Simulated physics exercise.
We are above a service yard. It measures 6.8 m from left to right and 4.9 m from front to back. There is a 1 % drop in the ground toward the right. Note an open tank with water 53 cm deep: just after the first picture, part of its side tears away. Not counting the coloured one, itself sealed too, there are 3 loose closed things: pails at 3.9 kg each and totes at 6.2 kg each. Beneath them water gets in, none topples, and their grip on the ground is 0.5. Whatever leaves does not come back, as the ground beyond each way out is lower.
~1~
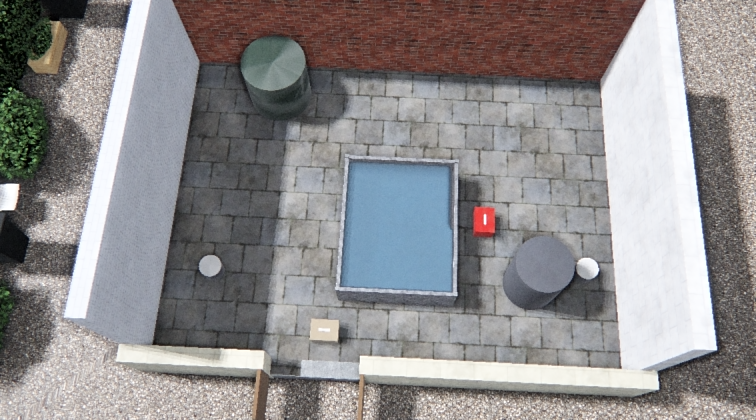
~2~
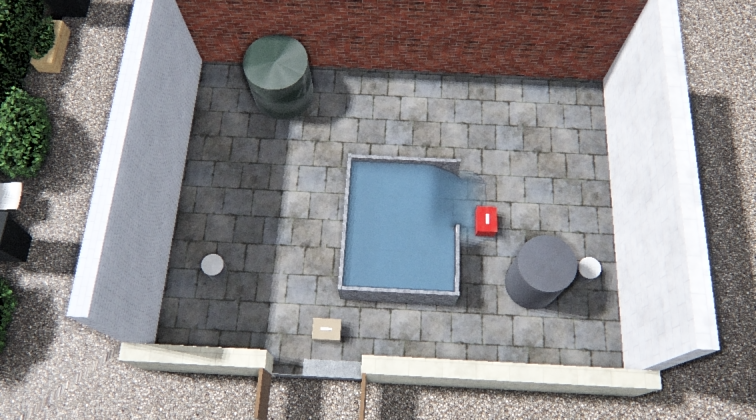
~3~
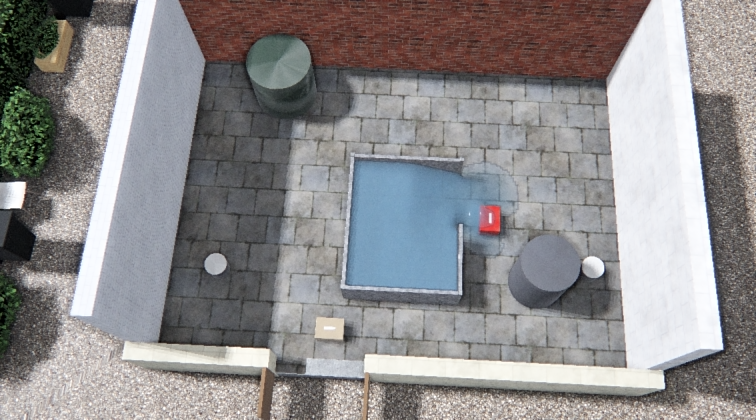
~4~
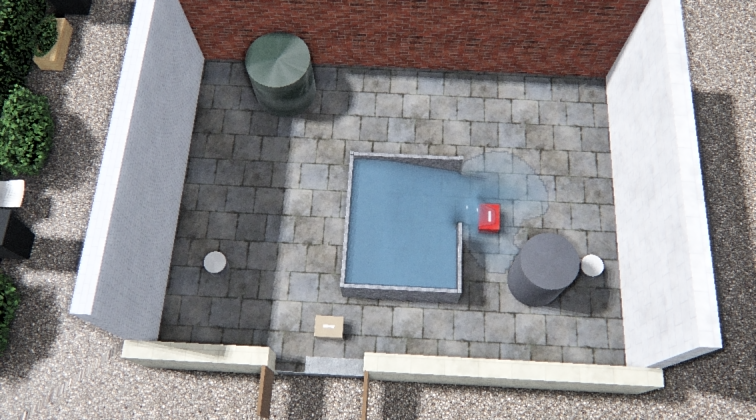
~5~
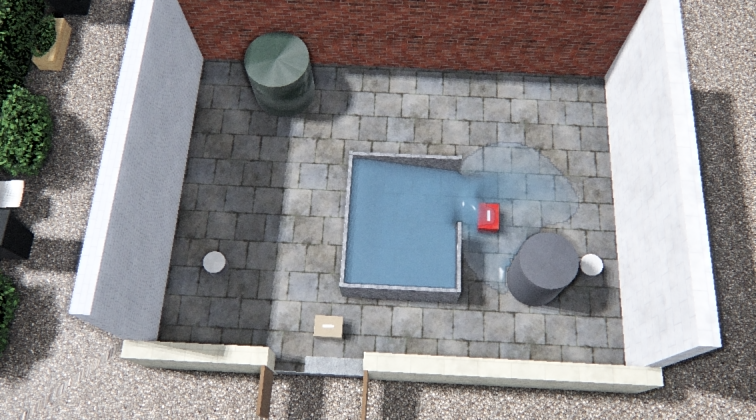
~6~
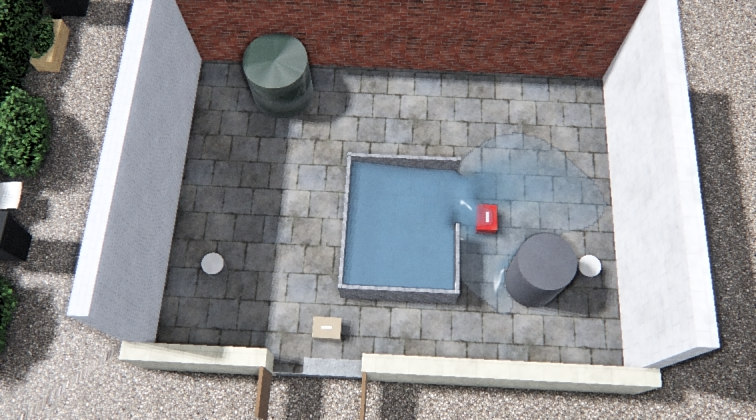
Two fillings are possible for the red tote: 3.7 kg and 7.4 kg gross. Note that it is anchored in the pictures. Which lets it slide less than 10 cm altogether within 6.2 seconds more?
The light setting fails, as does heavy.
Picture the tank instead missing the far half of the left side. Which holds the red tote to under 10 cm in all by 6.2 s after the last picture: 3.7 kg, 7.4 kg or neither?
Then, in short, the smaller is plenty.
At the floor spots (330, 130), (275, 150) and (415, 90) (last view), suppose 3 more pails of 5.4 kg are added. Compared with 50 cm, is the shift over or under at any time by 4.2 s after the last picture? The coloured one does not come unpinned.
Each in turn: Not that far, not that far, further than that.
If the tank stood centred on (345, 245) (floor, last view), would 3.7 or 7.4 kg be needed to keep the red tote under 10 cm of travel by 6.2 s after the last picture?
For that case: Both fail.
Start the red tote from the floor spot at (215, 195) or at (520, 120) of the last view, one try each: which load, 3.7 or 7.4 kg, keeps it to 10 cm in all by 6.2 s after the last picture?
Try 1: Greater mass required. Try 2: Both insufficient.
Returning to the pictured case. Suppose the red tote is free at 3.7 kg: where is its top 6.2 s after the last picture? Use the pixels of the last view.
Somewhere about (404, 328).
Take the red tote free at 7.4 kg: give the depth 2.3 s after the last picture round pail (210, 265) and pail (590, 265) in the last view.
0 and 6 cm.
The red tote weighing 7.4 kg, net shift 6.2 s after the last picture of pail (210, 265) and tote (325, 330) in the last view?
So the first is off by 0 centimetres, the second by 40 centimetres.
Then, 0.6 s after the last picture the red tote would be 187 cm from its start with 3.7 kg and 189 cm from its start with 7.4 kg; 14 cm of water round it then.
Then, 2.3 s after the last picture the red tote would be 216 cm from its start with 3.7 kg and 215 cm from its start with 7.4 kg; 11 cm of water round it then.
Then, 4.2 s after the last picture the red tote would be 213 cm from its start with 3.7 kg and 120 cm from its start with 7.4 kg; 5 cm of water round it then.
Then, 6.2 s after the last picture the red tote would be 211 cm from its start with 3.7 kg and 94 cm from its start with 7.4 kg; 5 cm of water round it then.
